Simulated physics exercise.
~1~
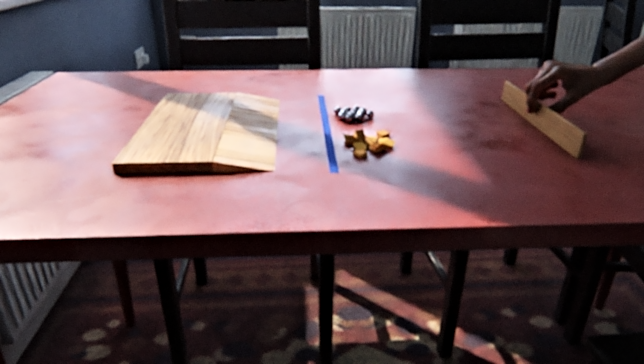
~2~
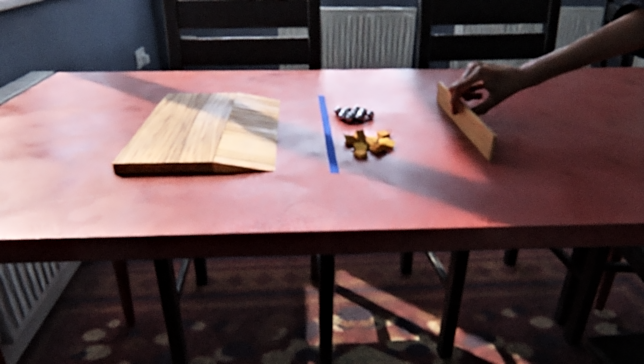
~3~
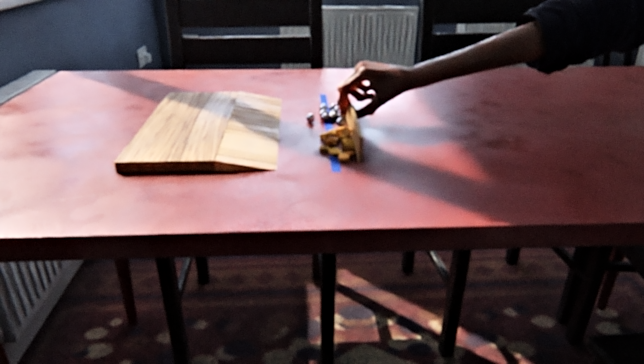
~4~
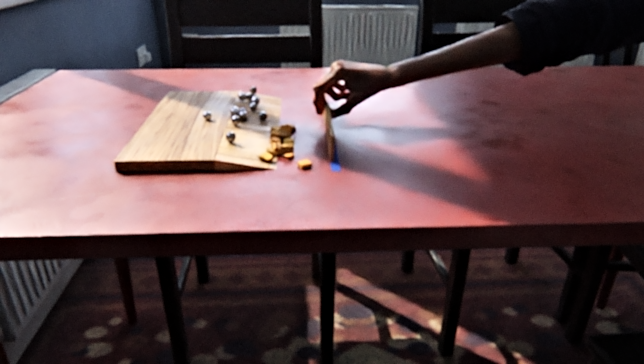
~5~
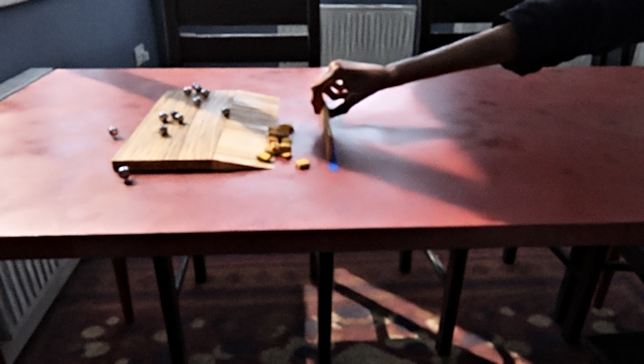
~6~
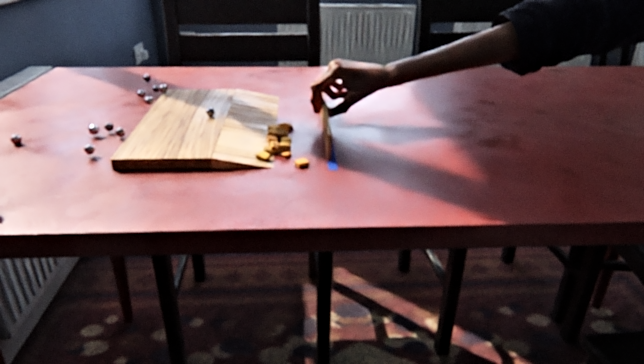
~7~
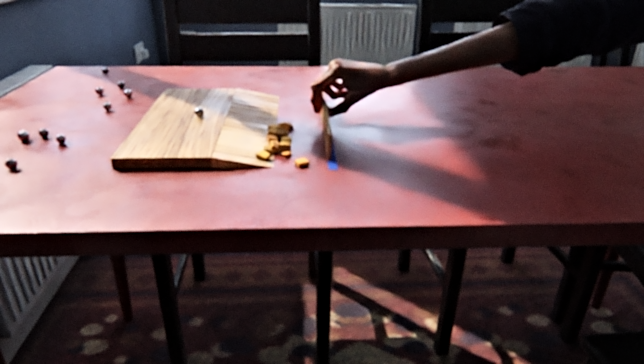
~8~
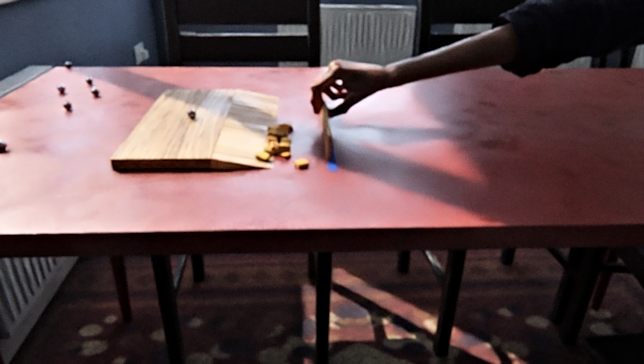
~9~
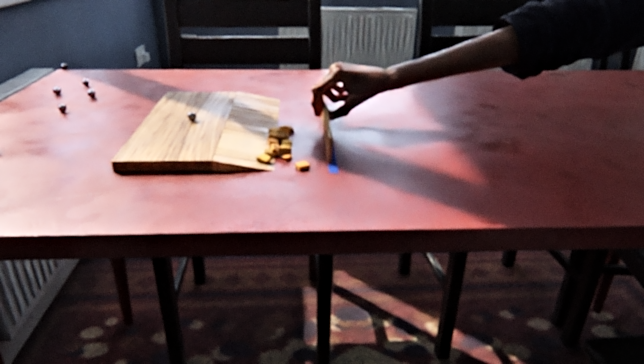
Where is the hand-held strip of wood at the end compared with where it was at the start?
It started near the right side of the table, well away from the loose pieces. At the end it is much farther left, standing upright at the blue tape near the middle of the table.
A strip of wood in a hand swept left across a red table, pushing dark and yellow pieces until it stopped at the blue tape; the dark ones rolled on over the wooden ramp, one staying on top, while the yellow ones settled around its foot.
